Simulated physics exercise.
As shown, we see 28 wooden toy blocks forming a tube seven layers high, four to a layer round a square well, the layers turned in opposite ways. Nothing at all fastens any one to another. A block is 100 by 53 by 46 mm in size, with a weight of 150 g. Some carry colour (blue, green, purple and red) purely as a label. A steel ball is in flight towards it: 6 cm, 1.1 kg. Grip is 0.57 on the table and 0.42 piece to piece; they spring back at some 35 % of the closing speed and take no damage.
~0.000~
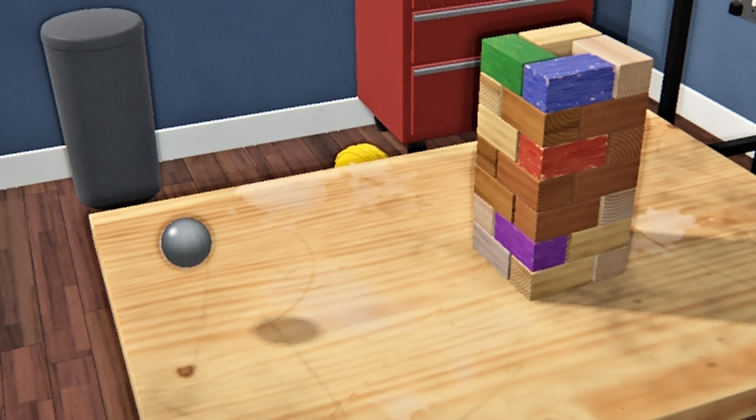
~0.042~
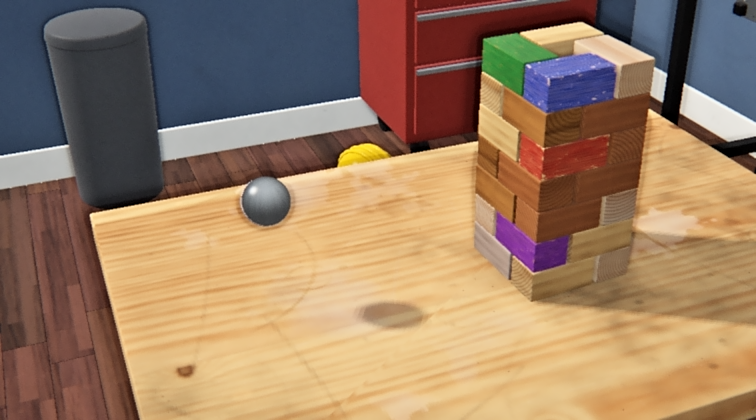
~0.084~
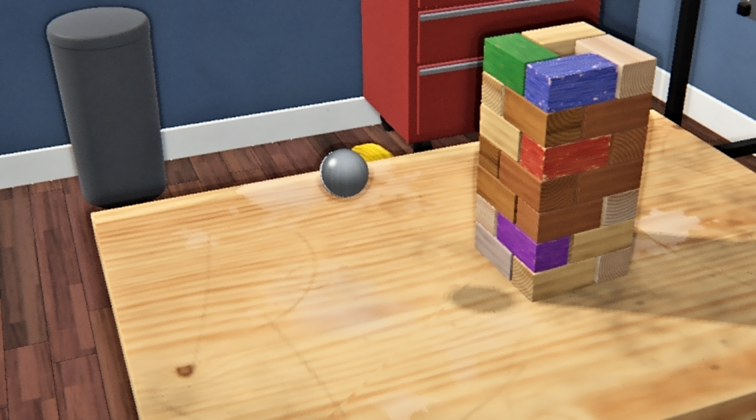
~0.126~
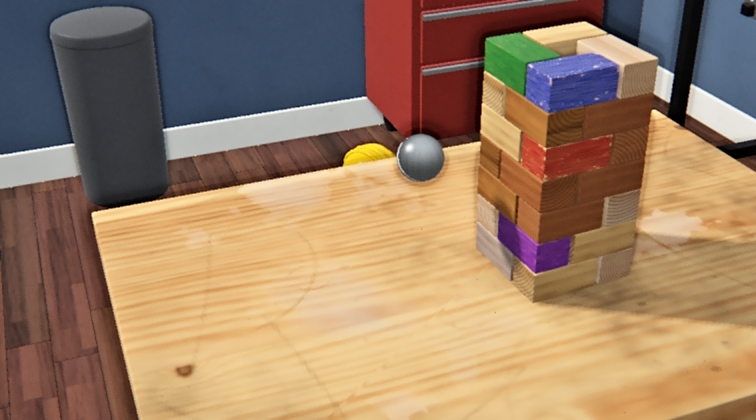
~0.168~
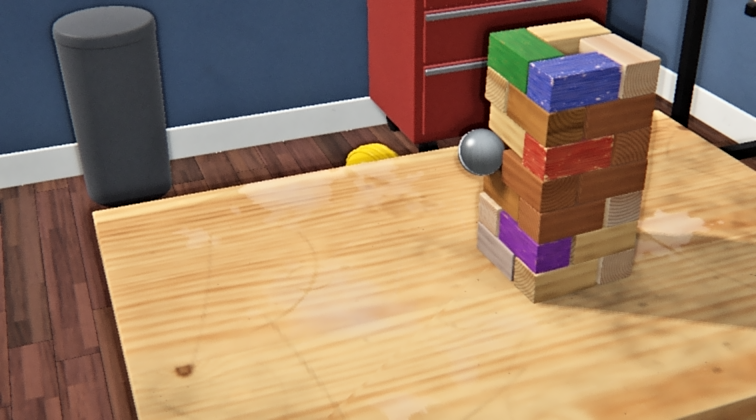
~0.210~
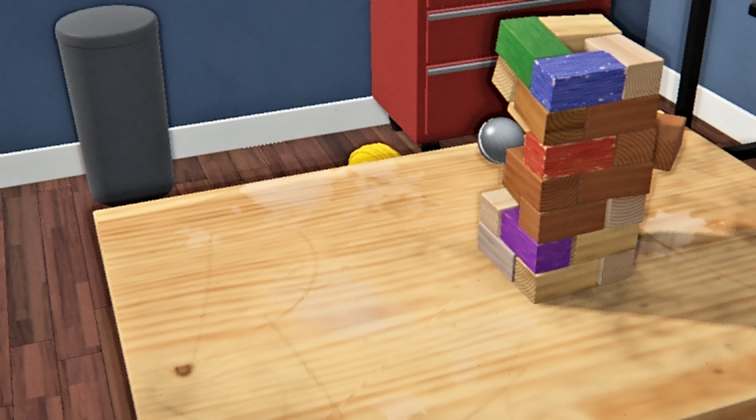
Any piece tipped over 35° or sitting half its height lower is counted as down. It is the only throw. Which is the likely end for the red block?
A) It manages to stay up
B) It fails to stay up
(A) It manages to stay up.
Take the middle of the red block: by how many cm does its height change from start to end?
Its middle ends around 0 cm lower.
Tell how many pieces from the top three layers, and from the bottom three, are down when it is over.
11, then 1.
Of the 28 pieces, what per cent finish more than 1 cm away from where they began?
Displaced: 60 %.
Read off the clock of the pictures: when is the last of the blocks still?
Close to 1.5 seconds.
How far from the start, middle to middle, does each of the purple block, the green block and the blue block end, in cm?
Distances in cm - purple: 0; green: 44; blue: 52.
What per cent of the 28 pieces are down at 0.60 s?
50 per cent.
After 0.34 s, ball still moving; 6 of the 28 blocks down; red block unmoved; green block leaning 18°.
After 0.60 s, ball still moving; 14 of the 28 blocks down; red block unmoved; green block leaning 74°, 11 cm lower.
After 0.94 s, ball still moving; 14 of the 28 blocks down; red block unmoved; green block upside down.
At rest (1.9 s), ball rolling away; 14 of the 28 blocks down; red block unmoved; green block upside down; blue block on its side. As the last picture would show them, middles, red block near (569, 149), green block near (442, 143).
